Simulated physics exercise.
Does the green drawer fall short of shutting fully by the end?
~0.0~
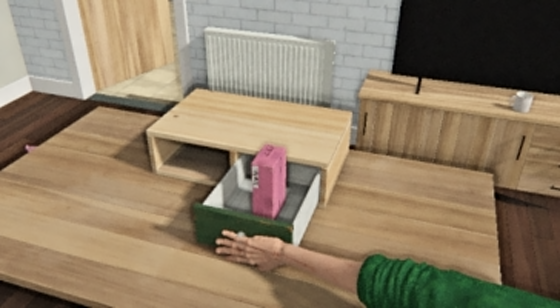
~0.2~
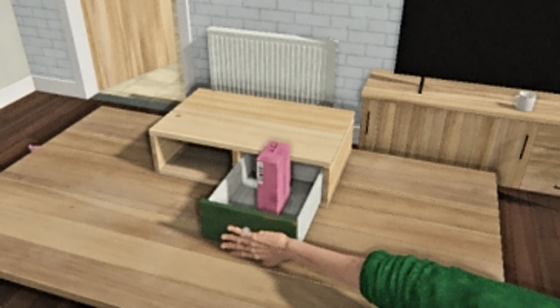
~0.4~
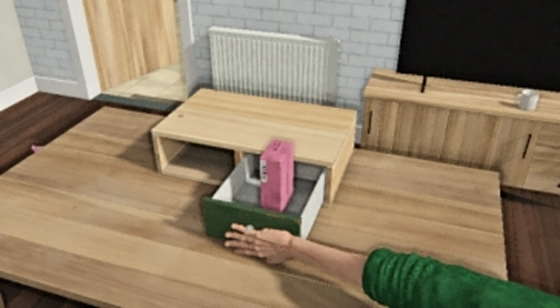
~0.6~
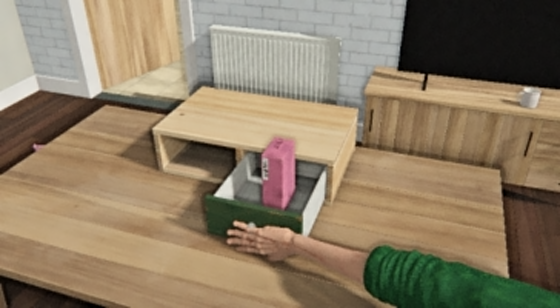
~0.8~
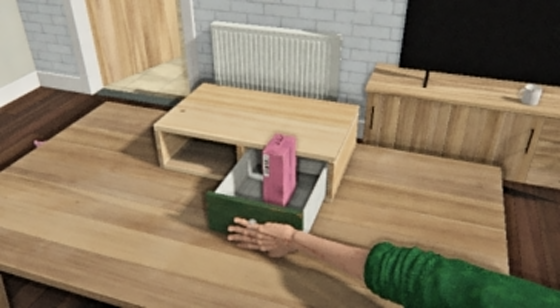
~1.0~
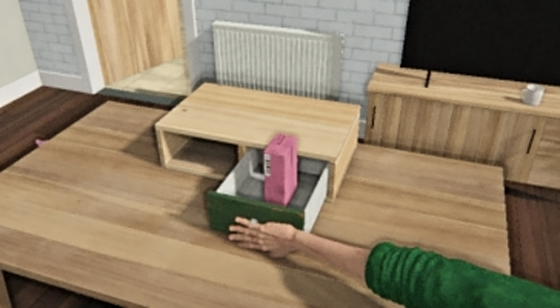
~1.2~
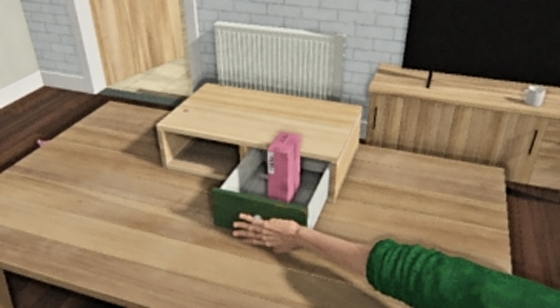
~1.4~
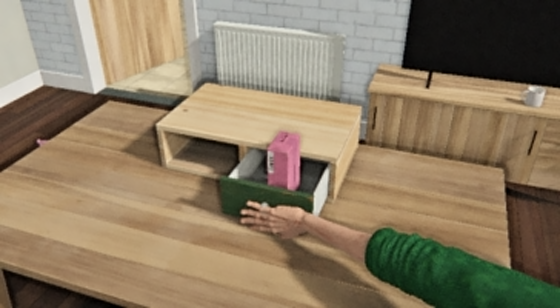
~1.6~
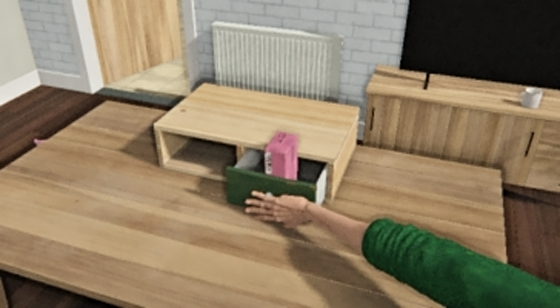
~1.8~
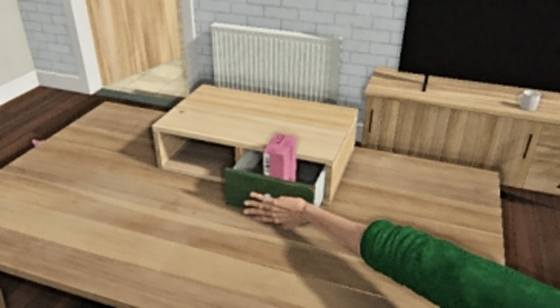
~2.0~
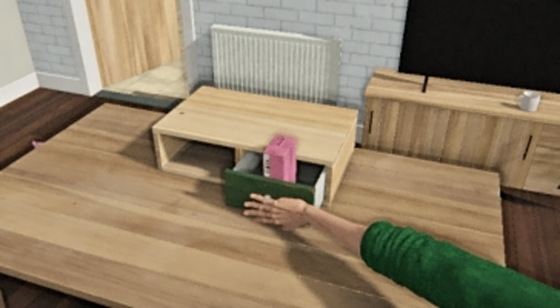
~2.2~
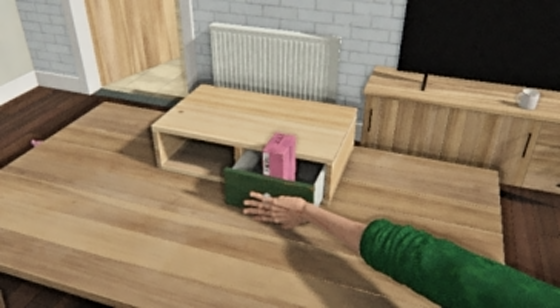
Yes, it stops partway in and stays ajar, with the pink box still standing in it and the hand at its front.
